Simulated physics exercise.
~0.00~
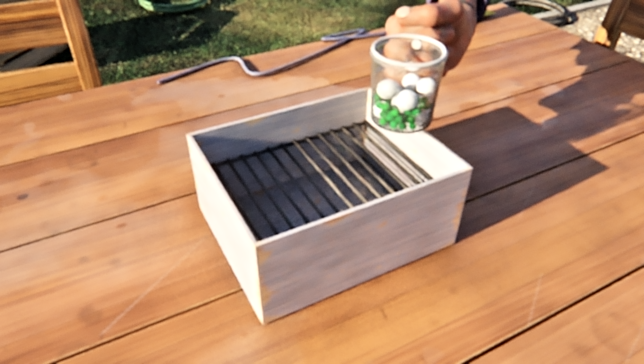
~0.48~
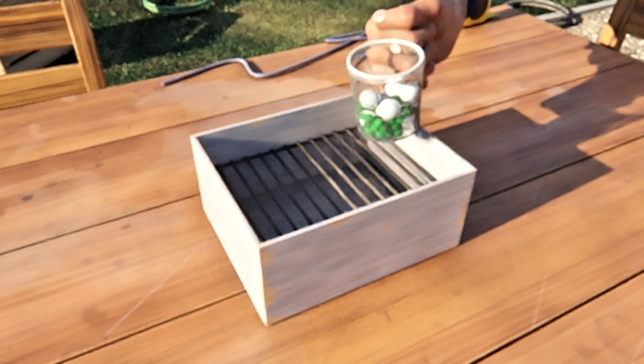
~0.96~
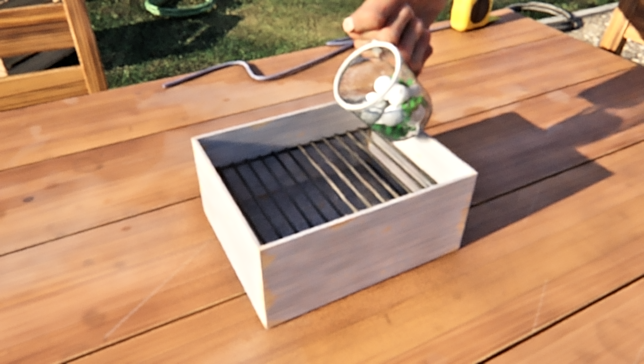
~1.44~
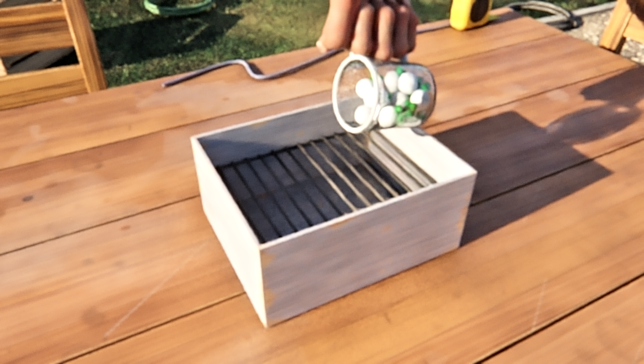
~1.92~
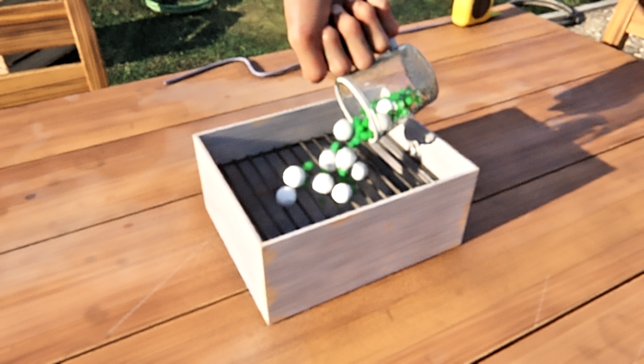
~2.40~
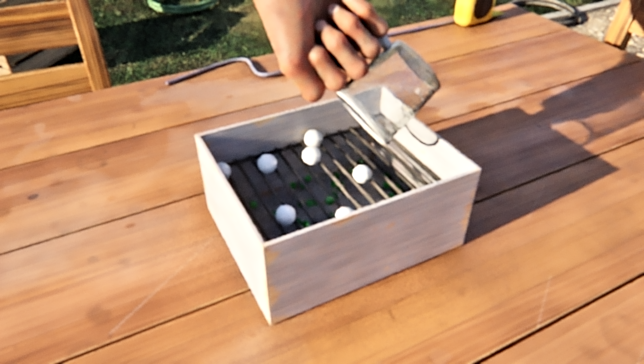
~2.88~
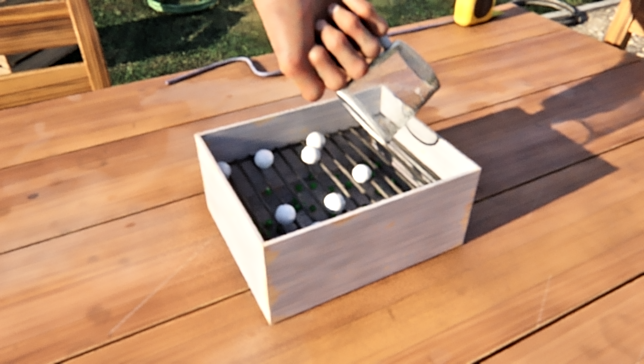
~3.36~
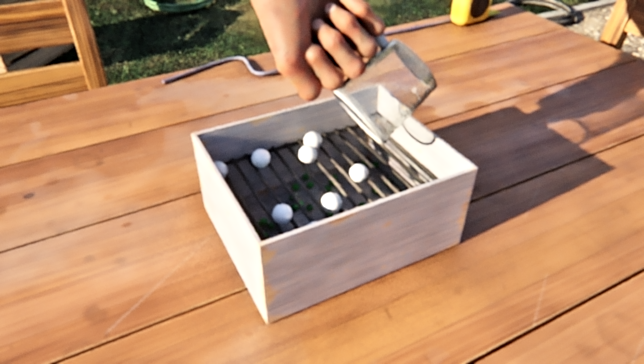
At first, a hand holds a clear cup of larger white balls and small green pieces above a pale open box with a dark wire rack inside, set on a sunlit wooden table. The hand tips the cup toward the box until it lies on its side, with everything still inside. Then the mix spills out leftward, white and green tumbling together over the wires. The cup tilts further and empties, and the white balls scatter across the rack while the green pieces drop between the wires. In the end, the white balls rest on top, the green ones lie beneath, and the hand still holds the empty cup over the box.
